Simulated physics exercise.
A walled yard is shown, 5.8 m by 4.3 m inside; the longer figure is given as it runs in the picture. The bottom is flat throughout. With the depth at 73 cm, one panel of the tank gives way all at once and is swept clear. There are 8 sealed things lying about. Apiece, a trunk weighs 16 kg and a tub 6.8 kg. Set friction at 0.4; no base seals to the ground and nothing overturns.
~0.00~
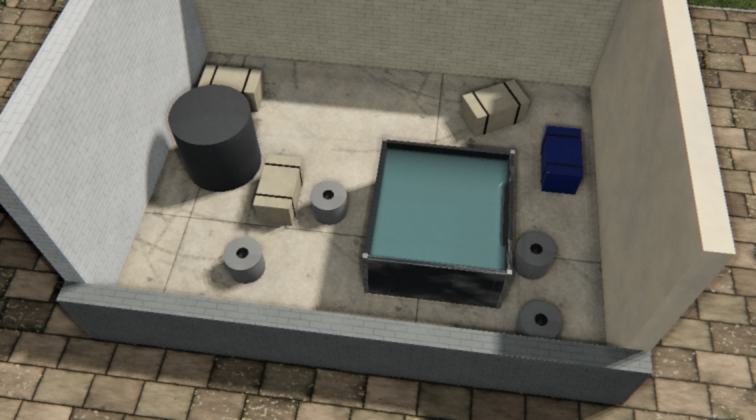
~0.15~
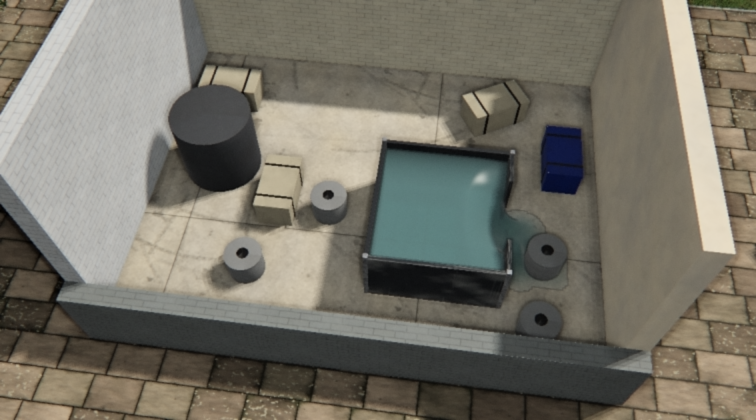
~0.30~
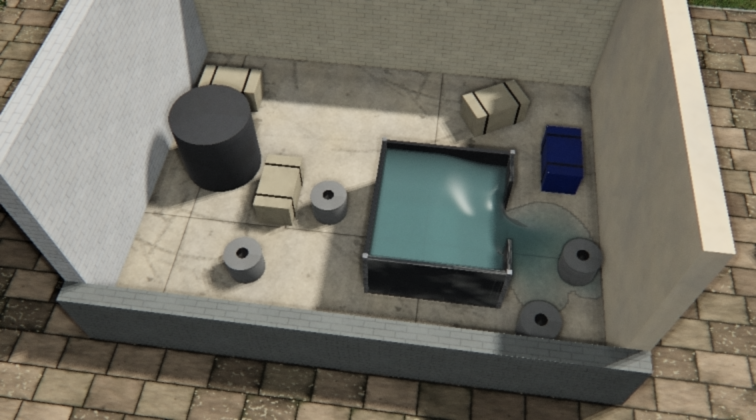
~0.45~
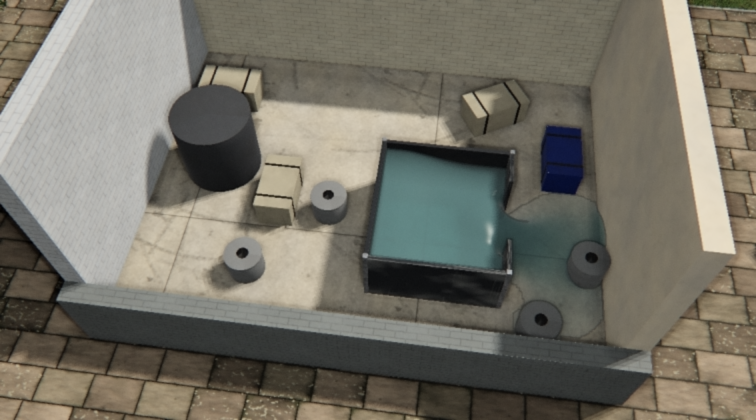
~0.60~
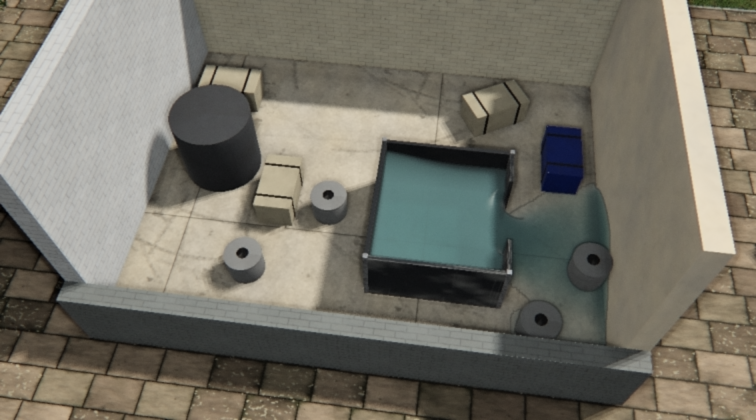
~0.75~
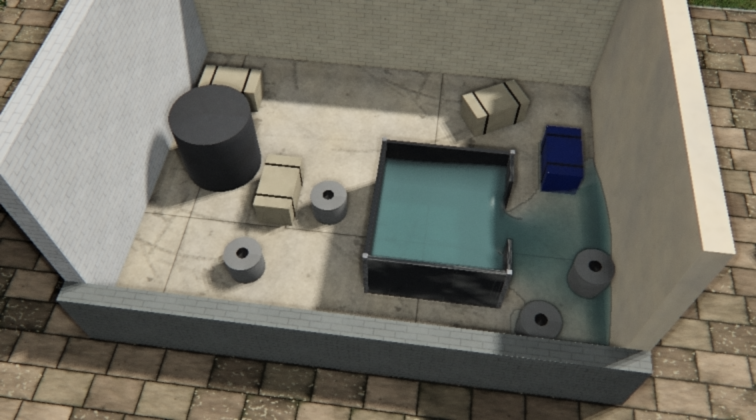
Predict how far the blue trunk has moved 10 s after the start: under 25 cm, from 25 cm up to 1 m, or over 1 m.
It will move a long way.
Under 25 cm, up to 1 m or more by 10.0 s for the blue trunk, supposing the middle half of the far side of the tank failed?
Result: Blue trunk displaced far.
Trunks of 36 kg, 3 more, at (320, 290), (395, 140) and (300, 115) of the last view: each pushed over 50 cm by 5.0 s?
First outside the limit, then inside the limit, then inside the limit.
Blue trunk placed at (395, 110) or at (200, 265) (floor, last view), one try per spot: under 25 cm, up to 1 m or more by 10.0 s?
Try one: It is washed away. Try two: It shifts somewhat.
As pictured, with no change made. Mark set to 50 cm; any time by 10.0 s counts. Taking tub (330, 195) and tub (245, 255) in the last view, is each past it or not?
The first never reached the threshold, and the second topped the threshold.
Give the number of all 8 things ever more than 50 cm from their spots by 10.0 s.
It works out to 7.
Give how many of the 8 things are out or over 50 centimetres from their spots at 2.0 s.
By that point, 3.
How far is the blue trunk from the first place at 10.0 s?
Roughly 250 cm.
After 2.0 s the blue trunk is near (486, 124), 1.1 m from its start, aground; 2 afloat.
After 4.5 s the blue trunk is near (433, 125), 1.7 m from its start, aground; 3 afloat.
After 7.0 s the blue trunk is near (374, 138), 2.5 m from its start, aground; 6 afloat.
After 10.0 s the blue trunk is near (360, 138), 2.6 m from its start, afloat; 8 afloat.
